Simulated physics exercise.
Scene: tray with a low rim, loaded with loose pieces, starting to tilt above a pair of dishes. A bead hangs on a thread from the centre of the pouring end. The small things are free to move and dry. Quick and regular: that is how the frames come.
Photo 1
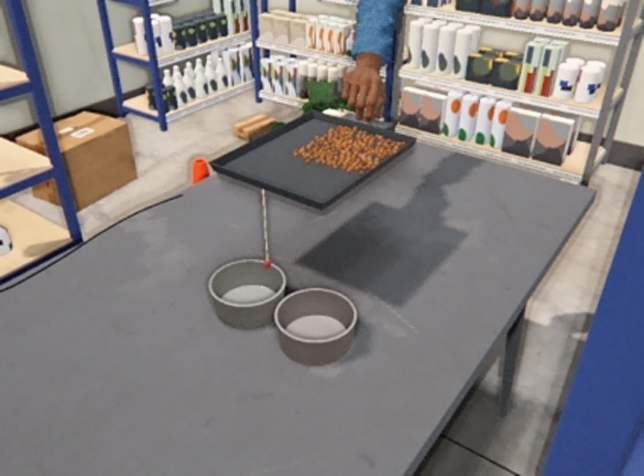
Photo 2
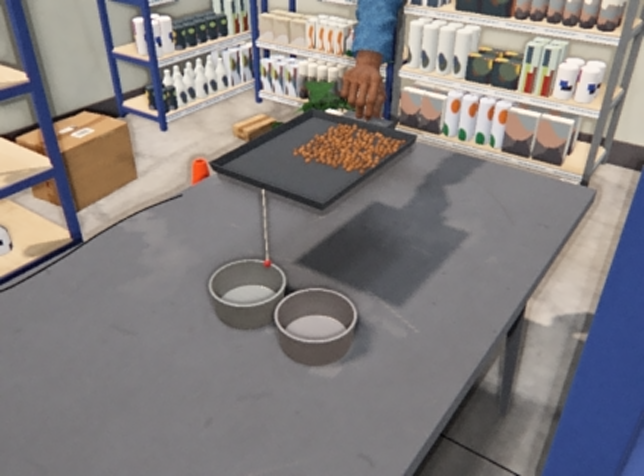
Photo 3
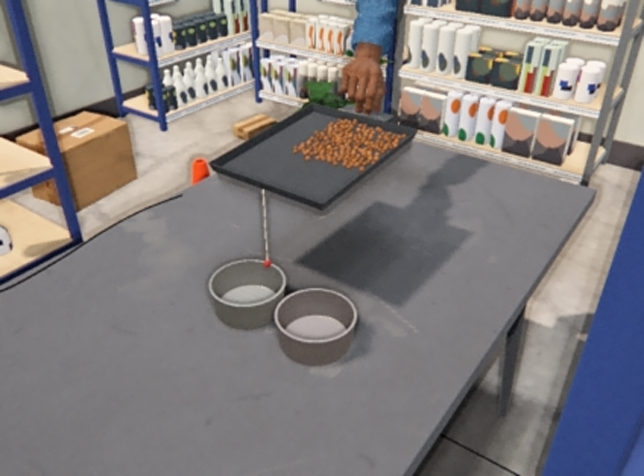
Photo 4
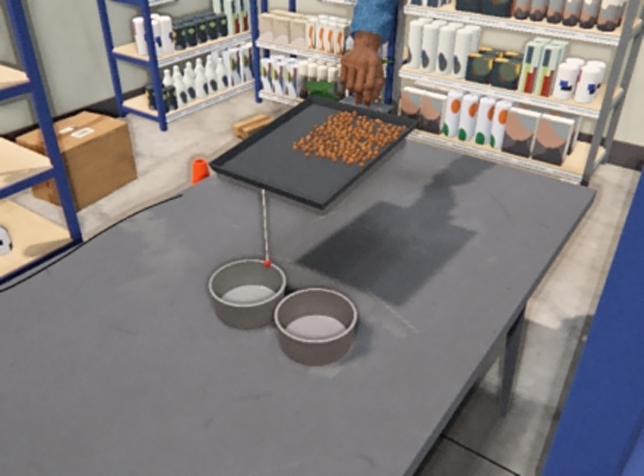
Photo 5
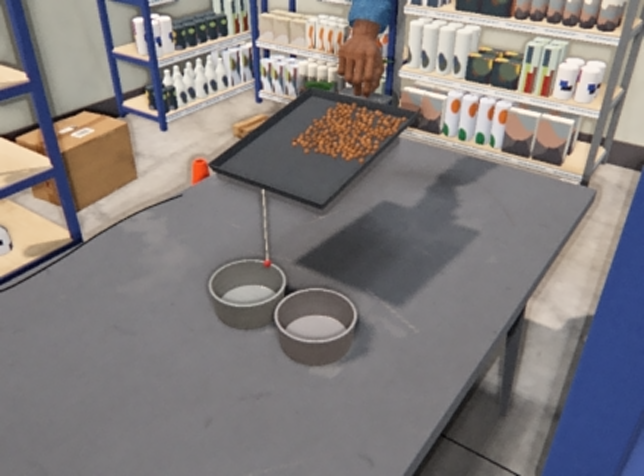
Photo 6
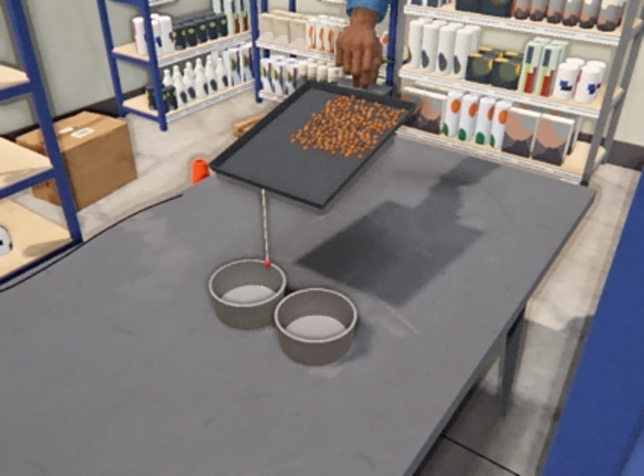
The video shows a hand at the far edge of a dark tray holding small brown pieces above two round dishes on a grey table, gradually raising that edge so the tray slants slightly while the dishes stay still.
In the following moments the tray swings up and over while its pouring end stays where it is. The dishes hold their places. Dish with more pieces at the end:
The dish on the left is going to receive more.
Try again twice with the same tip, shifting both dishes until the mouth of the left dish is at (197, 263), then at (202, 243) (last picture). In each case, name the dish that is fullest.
In order of the tries: The dish on the right side, then the dish on the right side.
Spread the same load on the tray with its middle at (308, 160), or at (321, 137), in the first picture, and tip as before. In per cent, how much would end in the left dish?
Respectively 60 and 50 in a hundred.
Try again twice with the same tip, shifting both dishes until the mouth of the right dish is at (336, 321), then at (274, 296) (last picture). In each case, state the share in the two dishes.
It would be roughly 70 per cent in the first placement and roughly 90 per cent in the second.
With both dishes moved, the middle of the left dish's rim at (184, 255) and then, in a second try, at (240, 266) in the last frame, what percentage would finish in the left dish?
That makes 10 per cent, followed by 40 per cent.
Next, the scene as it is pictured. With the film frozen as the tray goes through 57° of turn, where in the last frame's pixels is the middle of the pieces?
Centre estimate: (267, 187).
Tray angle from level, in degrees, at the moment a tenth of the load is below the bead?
A tilt of roughly 55°.
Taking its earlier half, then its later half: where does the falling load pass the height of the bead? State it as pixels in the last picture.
Near (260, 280) and later near (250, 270).
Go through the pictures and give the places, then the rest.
The first picture shows corners of the pouring end at (213, 162) and (323, 201), level; middle of the load at (349, 149), cereal balls; left dish at (223, 311); right dish at (292, 347); bead on its thread at (268, 264).
The second picture shows corners of the pouring end at (213, 162) and (322, 201), level; middle of the load at (349, 148).
The third picture shows corners of the pouring end at (213, 162) and (322, 201), tipped barely, level across its low end; middle of the load at (349, 144).
The fourth picture shows corners of the pouring end at (212, 163) and (322, 201), tipped a little, level across its low end; middle of the load at (349, 138).
The fifth picture shows corners of the pouring end at (212, 163) and (321, 201), tipped a little, level across its low end; middle of the load at (348, 132).
The sixth picture shows corners of the pouring end at (211, 164) and (321, 201), tipped a little, level across its low end; middle of the load at (347, 126); left dish at (223, 311); right dish at (292, 347).
Soon, tray tipped steeply; about two thirds on the tray; a stray few in the right dish; a small part in the left dish; a small part outside both; a small part in the air.
A while on, tray tipped right over; about a third on the tray; a small part in the right dish; about a quarter in the left dish; a small part outside both; about a quarter in the air.
Towards the end, tray tipped past a quarter turn; about a quarter in the right dish; about half in the left dish; about a quarter outside both.
Finally, tray tipped past a quarter turn; about a quarter in the right dish; about half in the left dish; about a quarter outside both.
